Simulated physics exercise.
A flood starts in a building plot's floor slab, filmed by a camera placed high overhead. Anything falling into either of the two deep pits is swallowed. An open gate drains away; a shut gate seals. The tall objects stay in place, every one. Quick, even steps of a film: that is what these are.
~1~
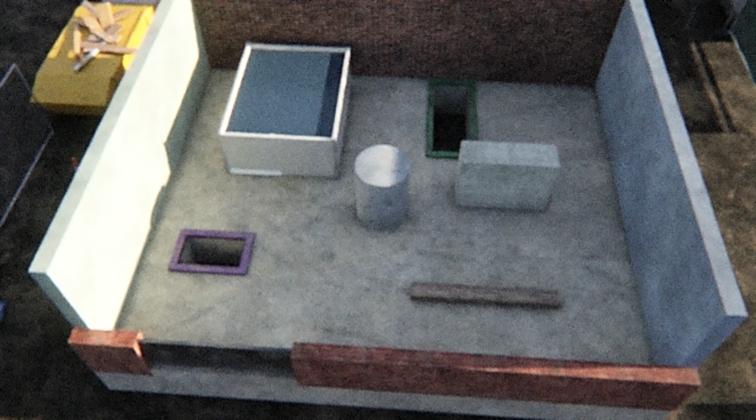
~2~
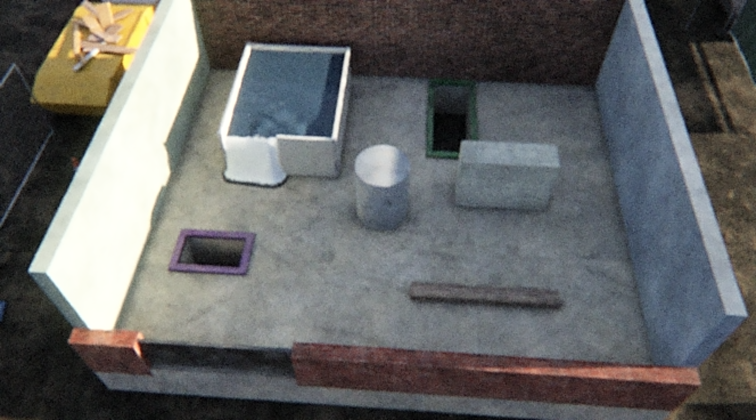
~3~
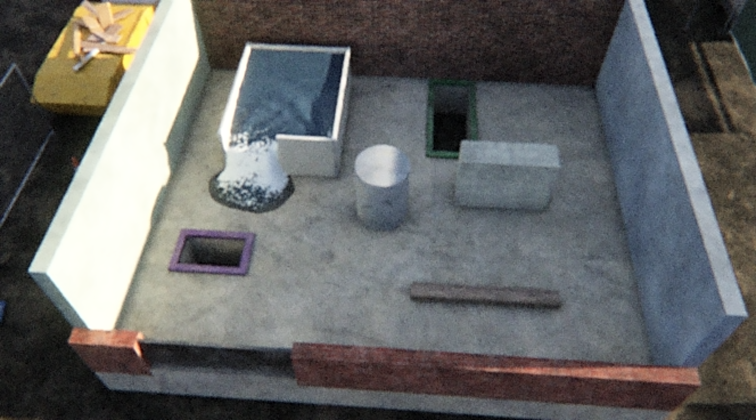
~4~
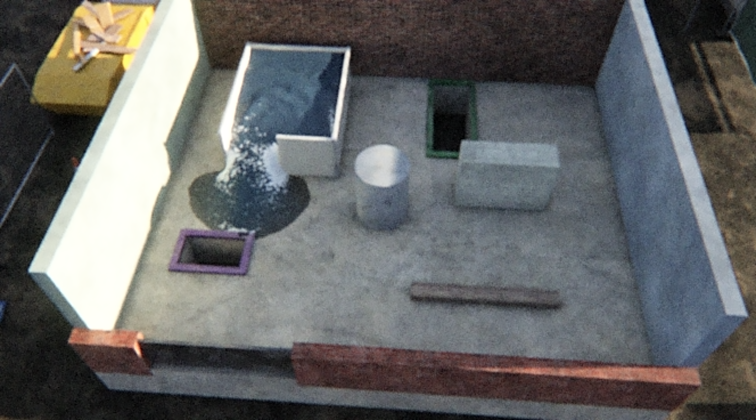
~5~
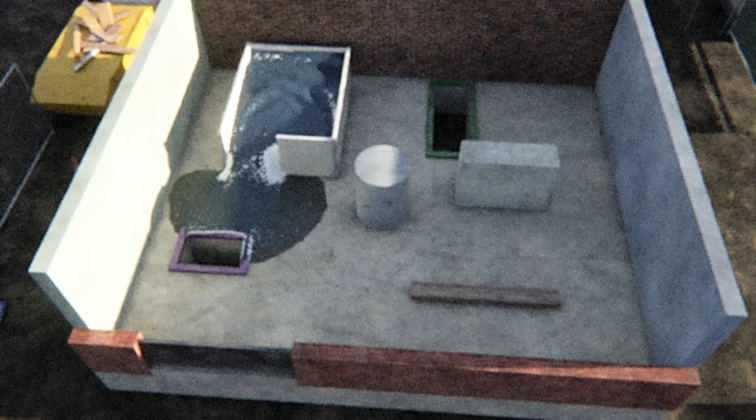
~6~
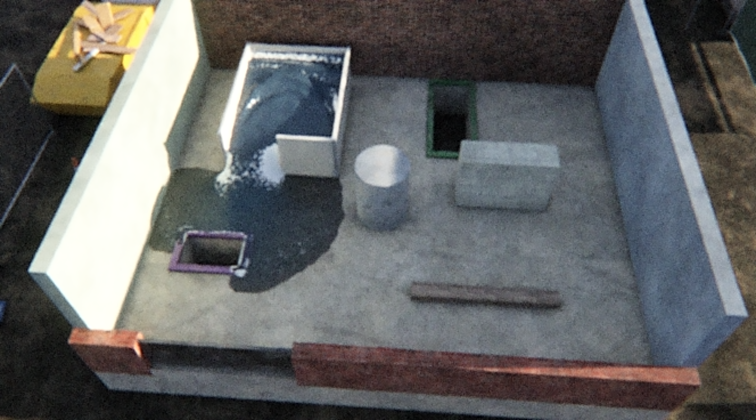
On a walled concrete floor slab seen from above, a white-sided tank of dark water stands still, then its front left side opens and water pours out. The dark sheet spreads across the slab toward the purple-framed opening, surrounds it, and widens to the left wall and past the grey cylinder's near side.
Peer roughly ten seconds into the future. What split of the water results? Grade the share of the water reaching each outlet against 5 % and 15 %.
By my reckoning the gate stays under 5 %, the green pit stays under 5 %, the purple pit goes over 15 %.
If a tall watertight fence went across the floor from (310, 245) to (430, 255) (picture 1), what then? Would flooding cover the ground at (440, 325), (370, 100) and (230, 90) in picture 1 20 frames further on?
Point by point: First swamped, next spared, last spared.
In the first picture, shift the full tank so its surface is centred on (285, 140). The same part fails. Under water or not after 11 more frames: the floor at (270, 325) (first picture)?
Looking at that spot, it would be inundated.
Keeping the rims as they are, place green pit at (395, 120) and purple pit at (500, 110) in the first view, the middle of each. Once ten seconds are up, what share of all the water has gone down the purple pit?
Roughly 2 per cent ends up in the purple pit.
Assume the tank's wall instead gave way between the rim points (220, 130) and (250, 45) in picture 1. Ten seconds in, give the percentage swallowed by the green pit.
For green, roughly 10 in a hundred.
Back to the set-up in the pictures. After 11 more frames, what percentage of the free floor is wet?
My best guess is some 30 %.
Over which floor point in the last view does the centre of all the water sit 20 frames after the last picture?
Close to (286, 188).
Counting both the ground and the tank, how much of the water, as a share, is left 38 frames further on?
70 in a hundred.
A moment on, water covers 25 % of the floor; the gate 0 %, the green pit 0 %, the purple pit 8 %.
Next, water covers 30 % of the floor; the gate 0 %, the green pit 0 %, the purple pit 14 %.
Then, water covers 40 % of the floor; the gate 0 %, the green pit 0 %, the purple pit 22 %.
Later, water covers 60 % of the floor; the gate 0 %, the green pit 0 %, the purple pit 30 %.
In the end, water covers 85 % of the floor; the gate 0 %, the green pit 0 %, the purple pit 37 %.
